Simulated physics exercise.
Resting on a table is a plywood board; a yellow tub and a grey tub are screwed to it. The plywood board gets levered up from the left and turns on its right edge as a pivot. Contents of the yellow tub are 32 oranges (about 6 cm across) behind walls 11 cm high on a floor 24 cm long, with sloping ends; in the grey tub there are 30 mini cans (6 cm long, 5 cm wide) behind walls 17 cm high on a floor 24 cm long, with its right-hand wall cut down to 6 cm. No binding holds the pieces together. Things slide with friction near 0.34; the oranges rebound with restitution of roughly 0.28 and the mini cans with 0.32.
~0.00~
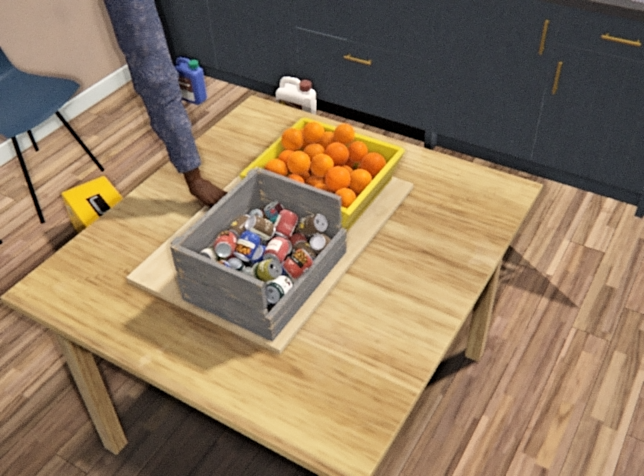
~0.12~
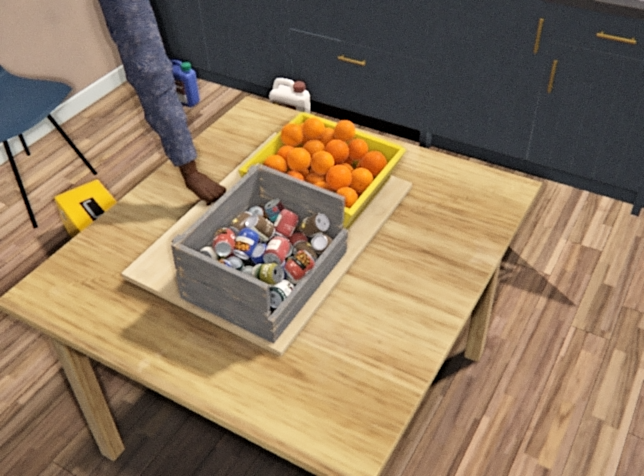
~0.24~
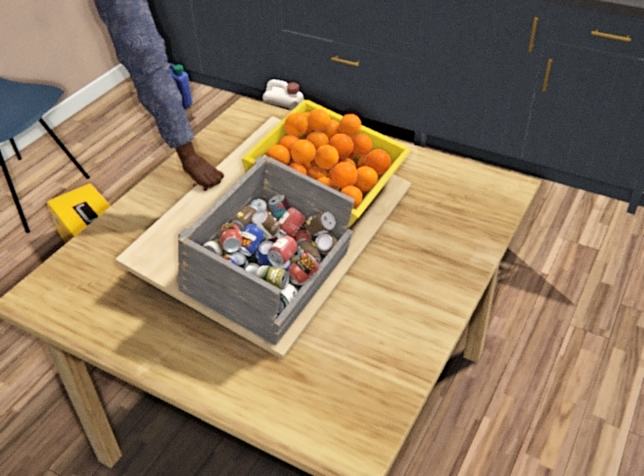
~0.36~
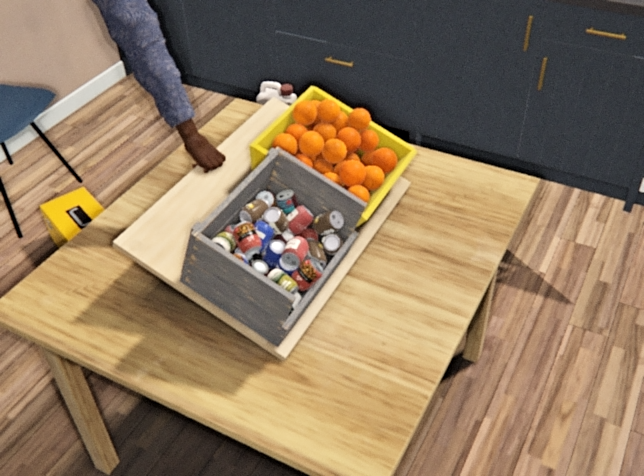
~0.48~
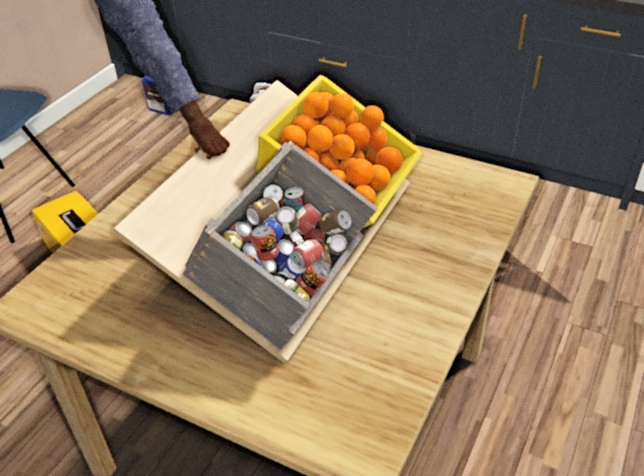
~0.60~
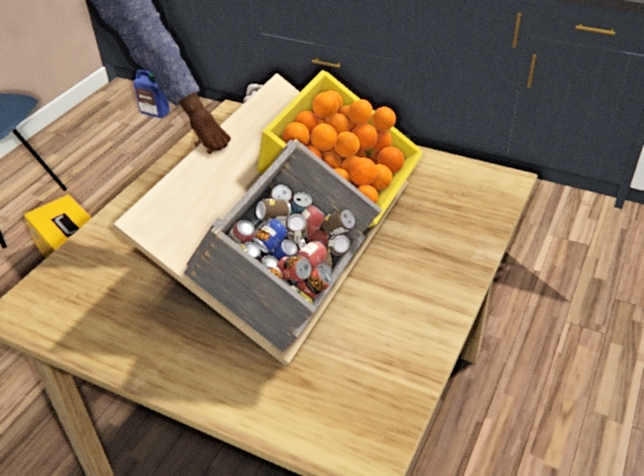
In a kitchen with dark cabinets, a yellow tub of oranges and a grey tub of small cans sit on a pale board on a wooden table. A hand at the board's left side raises that edge steadily, and the board and both tubs tilt toward the right, their contents still inside.
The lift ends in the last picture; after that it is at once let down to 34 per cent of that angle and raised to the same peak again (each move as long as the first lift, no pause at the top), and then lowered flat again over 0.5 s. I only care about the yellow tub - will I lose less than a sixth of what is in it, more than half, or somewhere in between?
You will lose less than a sixth of it.
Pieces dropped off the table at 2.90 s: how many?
About 1.
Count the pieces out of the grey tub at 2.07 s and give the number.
At that moment the grey tub count out stands near 3.
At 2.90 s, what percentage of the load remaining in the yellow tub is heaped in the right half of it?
Close to 50 percent, I reckon.
After 0.97 s, tilt 18°; the yellow tub is down by 1 of 32 and the grey tub is down by 3 of 30.
After 1.43 s, tilt 18°; the yellow tub is down by 1 of 32 and the grey tub is down by 3 of 30.
After 2.07 s, tilt 14°; the yellow tub is down by 1 of 32 and the grey tub is down by 3 of 30.
When it is over (at 2.90 s), the yellow tub is down by 1 of 32 and the grey tub is down by 3 of 30. Asked share, 1 of 32, 3 per cent.
